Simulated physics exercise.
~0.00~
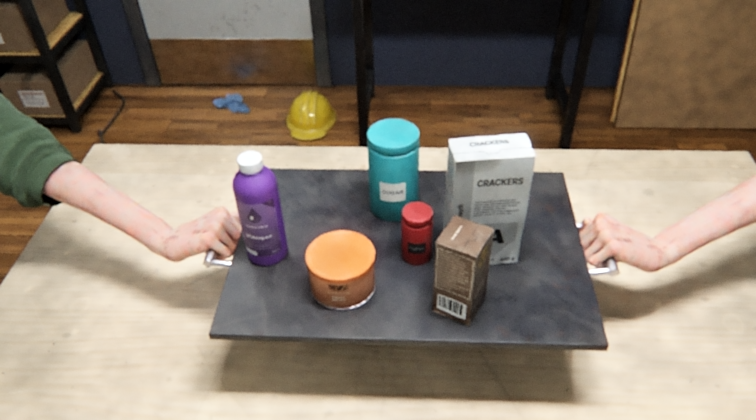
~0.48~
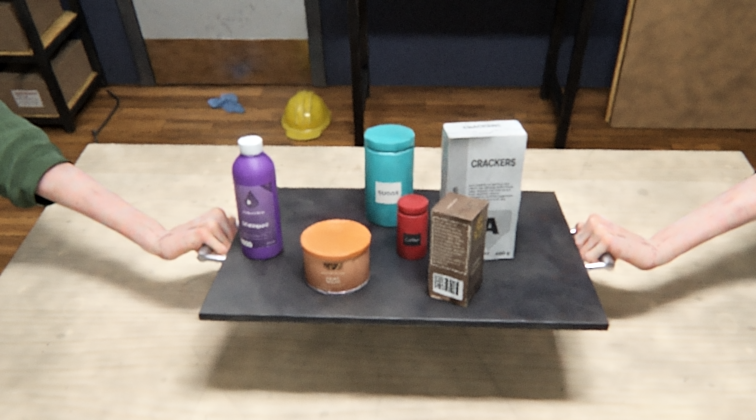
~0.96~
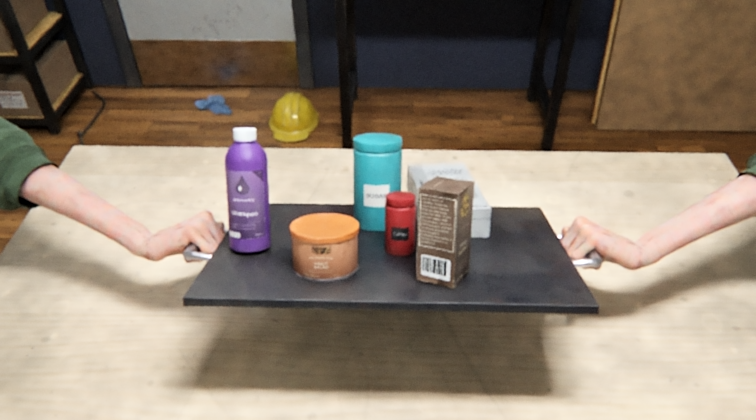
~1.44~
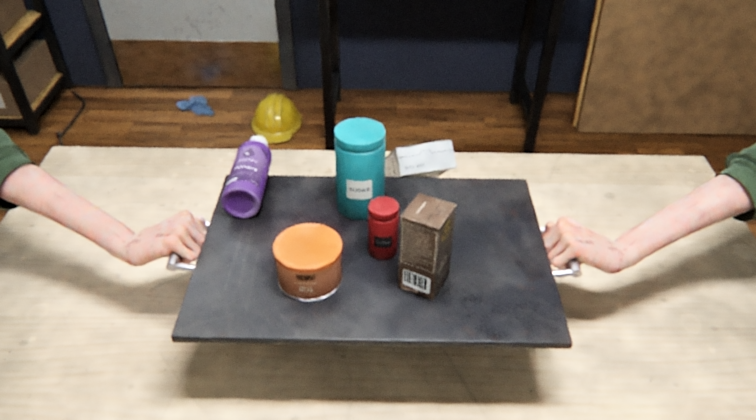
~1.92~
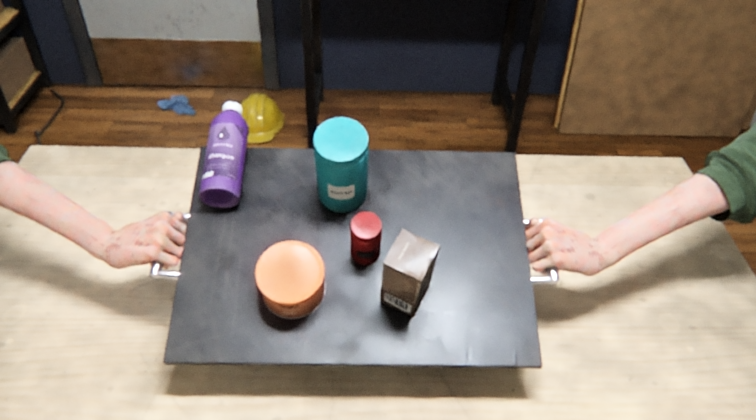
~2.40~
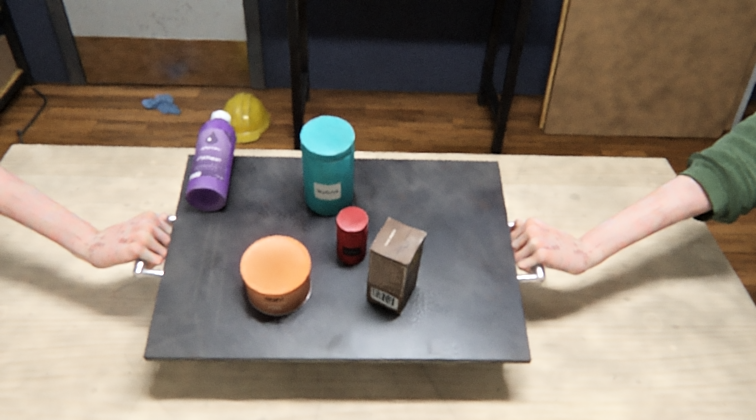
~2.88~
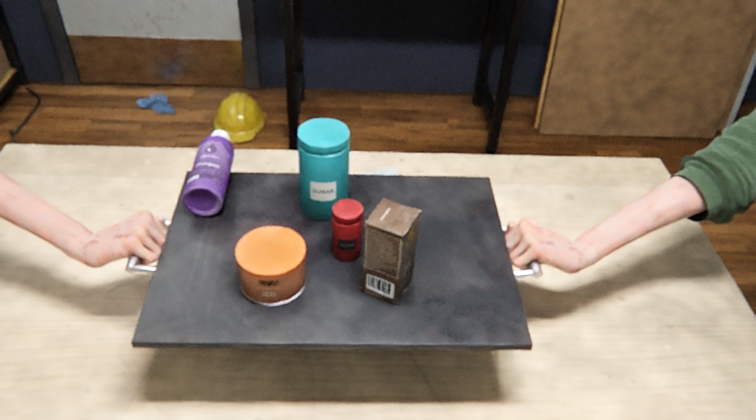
In a room with a wooden floor, seen from above and in front, two hands hold a flat black tray by its side handles over a pale tabletop. A purple bottle stands at left, an orange tub and brown carton nearer the front, a red shaker mid-tray, and a turquoise jar and white crackers box behind. The tray tips away from the viewer, and the white box topples backward and drops off the far edge. The purple bottle falls over too. The tray then tilts toward the viewer and eases back, the bottle still lying at the far left and the other four items standing.
